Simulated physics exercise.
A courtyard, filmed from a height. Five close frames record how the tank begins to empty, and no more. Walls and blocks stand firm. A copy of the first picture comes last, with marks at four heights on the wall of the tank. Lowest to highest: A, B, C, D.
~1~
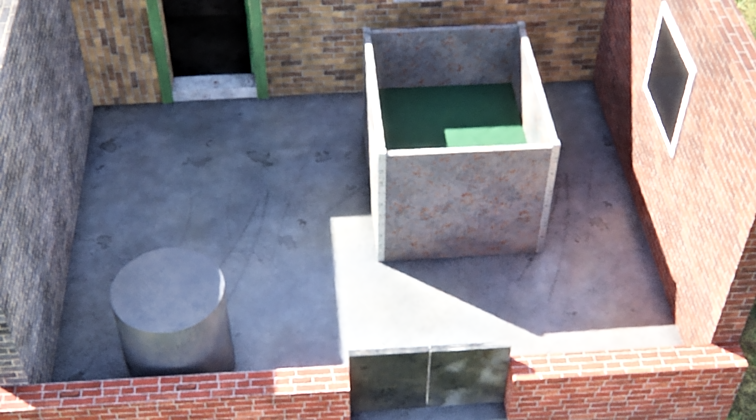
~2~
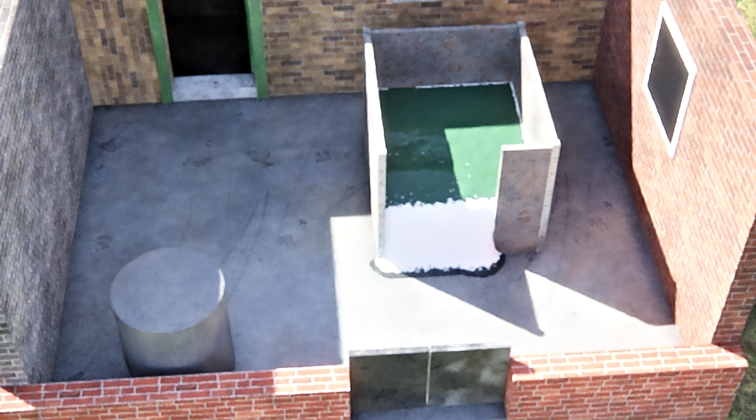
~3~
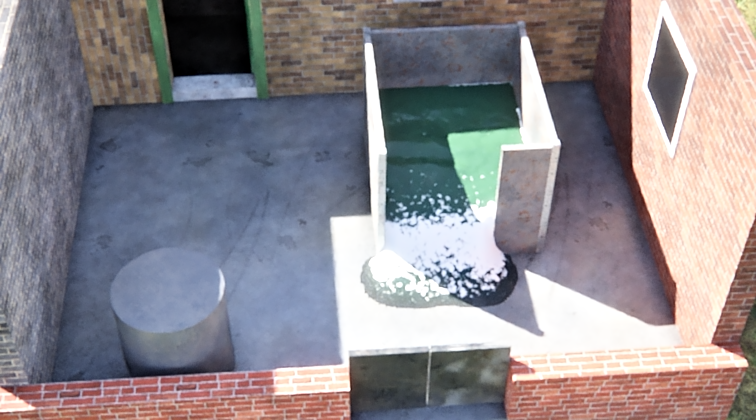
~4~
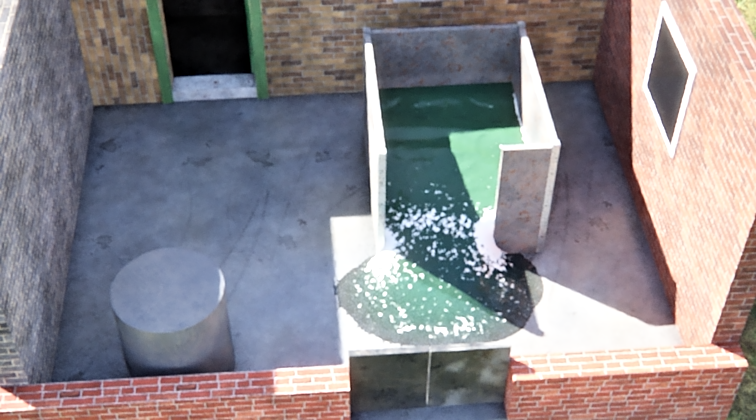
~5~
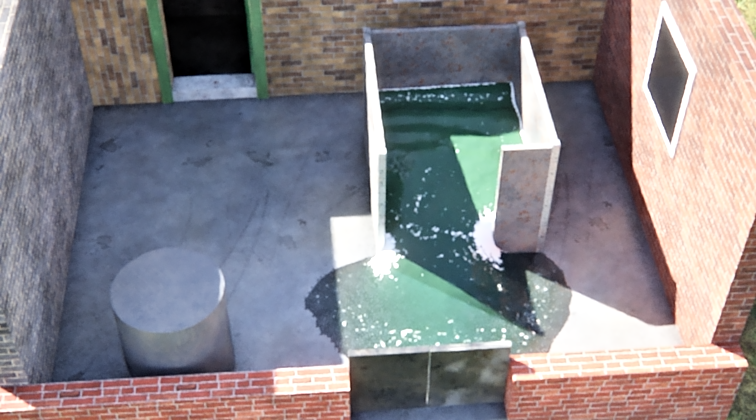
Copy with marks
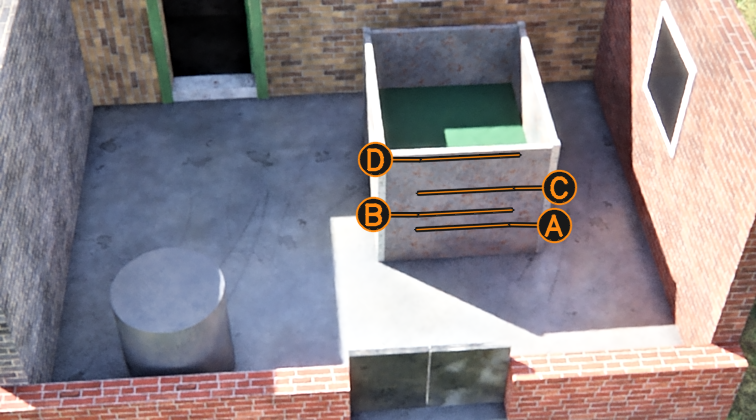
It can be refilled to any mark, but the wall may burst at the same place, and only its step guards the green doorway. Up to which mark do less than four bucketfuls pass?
The answer is mark C.
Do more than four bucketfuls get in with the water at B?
No, not at all.
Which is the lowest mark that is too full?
D it is.
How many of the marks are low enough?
Three of them.
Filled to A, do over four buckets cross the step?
No, that is safe.
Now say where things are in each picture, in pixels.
In the first picture, water in the tank at rest, its middle at (452, 141); foot of the green doorway at (216, 99); shut gate at (429, 357).
In the second picture, 1 % of the ground under water, visible out to (496, 259).
In the third picture, 4 % of the ground under water, visible out to (497, 294).
In the fourth picture, 8 % of the ground under water, visible out to (374, 323).
In the fifth picture, 14 % of the ground under water, visible out to (340, 325).
In orange, A at (463, 227); B at (464, 212); C at (466, 190); D at (469, 157); from the bottom up A, B, C, D.
With A, nothing gets over.
With B, nothing gets over.
With C, a splash gets over, under a bucket.
With D, about 10 bucketfuls get in.
